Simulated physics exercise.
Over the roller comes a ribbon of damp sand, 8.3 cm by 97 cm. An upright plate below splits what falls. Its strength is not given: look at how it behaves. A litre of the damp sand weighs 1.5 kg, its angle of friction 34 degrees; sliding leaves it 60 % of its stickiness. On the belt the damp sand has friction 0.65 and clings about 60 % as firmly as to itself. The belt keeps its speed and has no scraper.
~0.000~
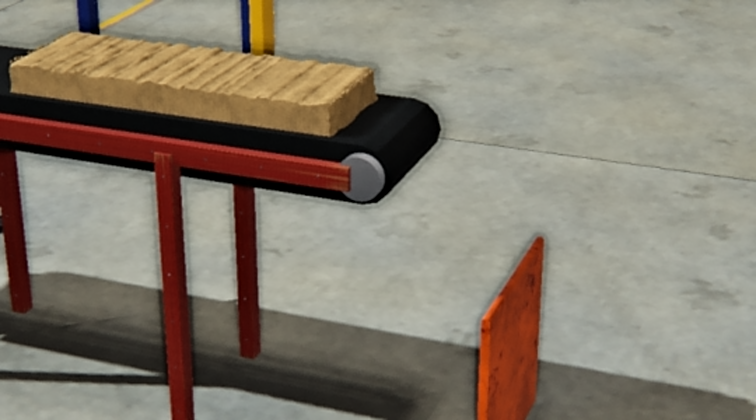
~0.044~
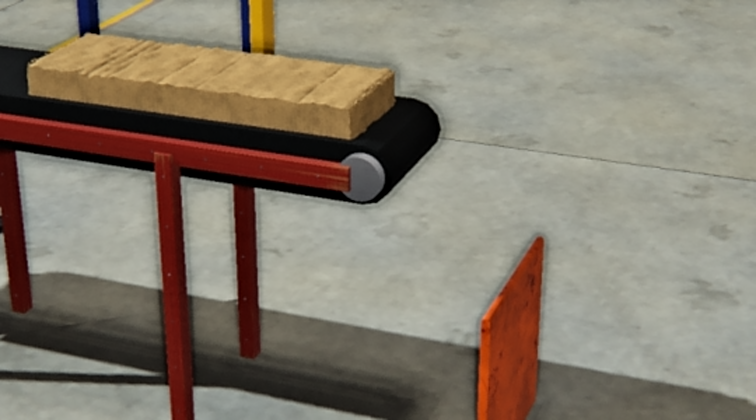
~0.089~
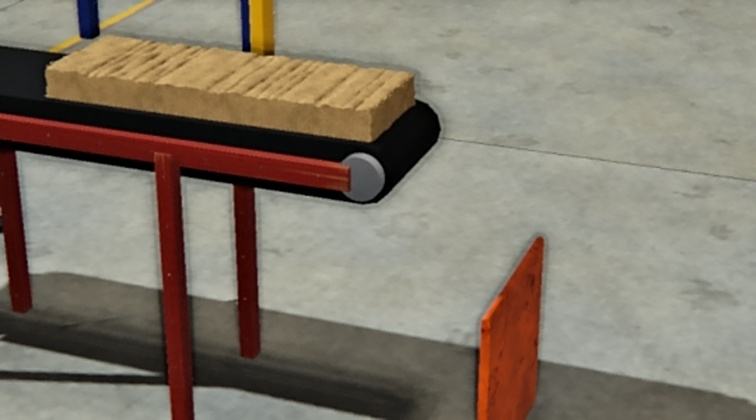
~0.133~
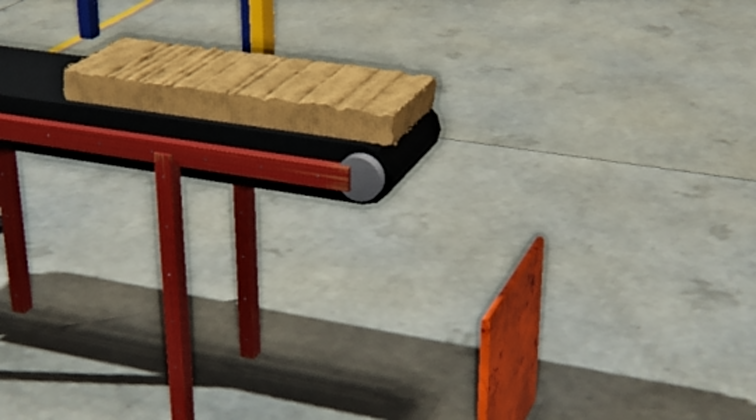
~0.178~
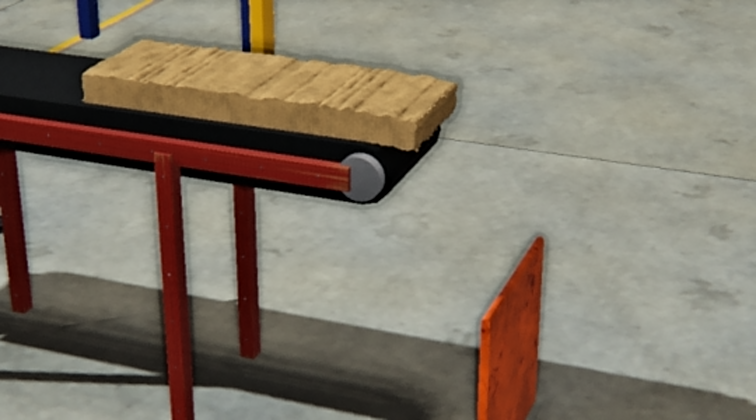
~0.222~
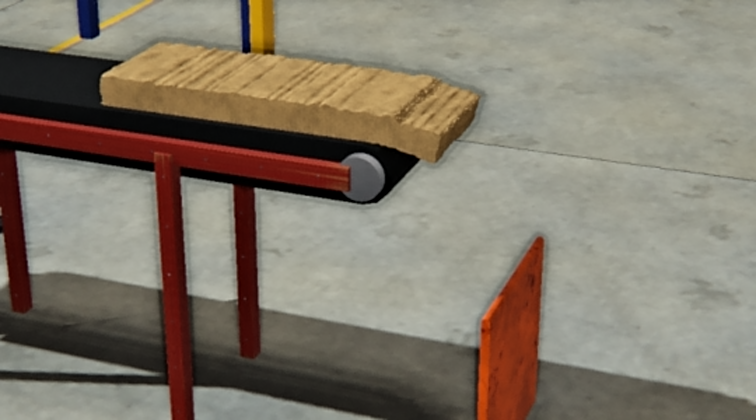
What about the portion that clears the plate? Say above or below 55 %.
The result is above 55 %.
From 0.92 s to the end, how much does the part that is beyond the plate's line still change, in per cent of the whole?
About 18 %.
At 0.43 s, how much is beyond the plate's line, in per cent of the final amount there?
Some 10 per cent.
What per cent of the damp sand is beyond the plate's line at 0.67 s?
Near 45 %.
By 0.43 s, 13 % is beyond the plate's line.
By 0.67 s, 46 % is beyond the plate's line.
By 0.92 s, 81 % is beyond the plate's line.
By 1.16 s, 100 % is beyond the plate's line.
By 2.31 s, at the end, 100 % is beyond the plate's line.
